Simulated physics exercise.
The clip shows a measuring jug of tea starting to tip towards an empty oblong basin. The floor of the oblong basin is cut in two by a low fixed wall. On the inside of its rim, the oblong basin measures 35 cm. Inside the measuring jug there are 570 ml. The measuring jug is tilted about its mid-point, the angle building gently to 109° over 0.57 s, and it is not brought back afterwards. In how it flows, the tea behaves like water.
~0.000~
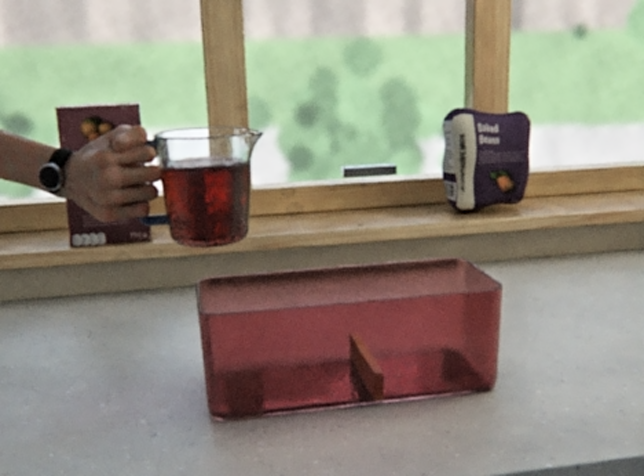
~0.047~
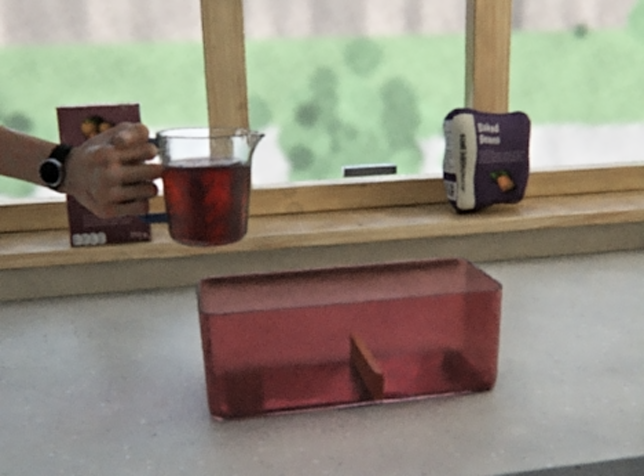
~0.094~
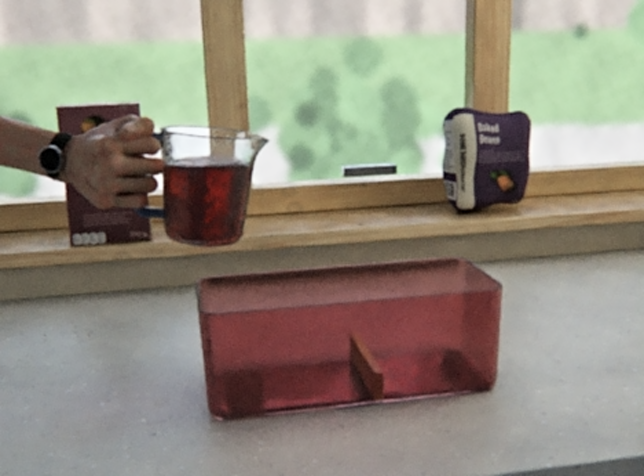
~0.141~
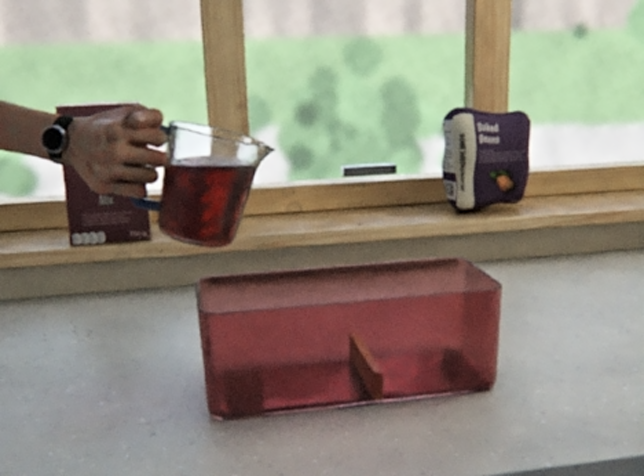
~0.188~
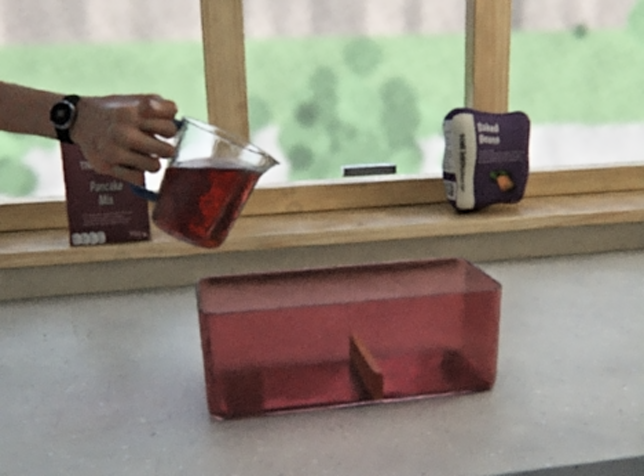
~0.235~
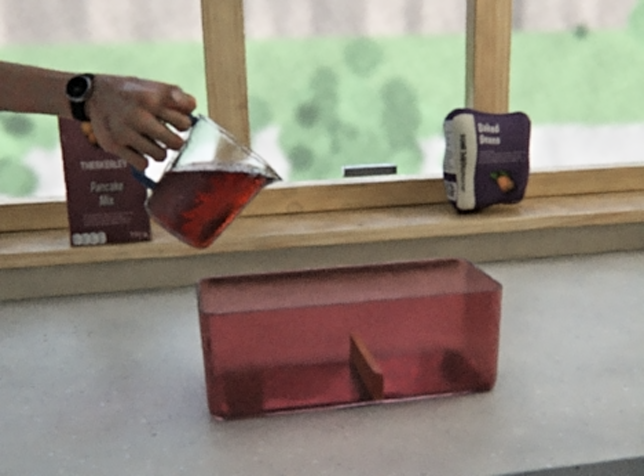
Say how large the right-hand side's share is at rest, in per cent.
Its share is roughly 10 per cent.
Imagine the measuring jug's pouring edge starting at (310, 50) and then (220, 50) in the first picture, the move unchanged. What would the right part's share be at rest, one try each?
About 85 %, then about 15 %.
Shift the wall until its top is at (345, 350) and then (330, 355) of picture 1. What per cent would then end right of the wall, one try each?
5 per cent first, 35 per cent second.
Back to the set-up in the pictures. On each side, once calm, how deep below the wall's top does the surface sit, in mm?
Left about 16 mm, right about 32 mm.
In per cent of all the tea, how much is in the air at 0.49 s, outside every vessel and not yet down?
26 %.
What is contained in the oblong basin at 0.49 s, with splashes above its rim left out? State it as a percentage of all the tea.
Estimate - around 20 in a hundred parts.
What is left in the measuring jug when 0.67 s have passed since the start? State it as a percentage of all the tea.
Close to 10 percent of the total.
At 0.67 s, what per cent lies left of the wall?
The left part holds some 74 per cent.
After 0.49 s the tilt is 103° and 53 per cent is still to pour, 20 is left of the wall and 0 right of it.
After 0.67 s the tilt is 109° and 10 per cent is still to pour, 75 is left of the wall and 2 right of it.
After 0.86 s the tilt is 109° and 1 per cent is still to pour, 87 is left of the wall and 8 right of it.
After 1.07 s the tilt is 109° and 0 per cent is still to pour, 87 is left of the wall and 10 right of it.
In the end 87 per cent lies left of the wall, 10 right of it and 3 outside.
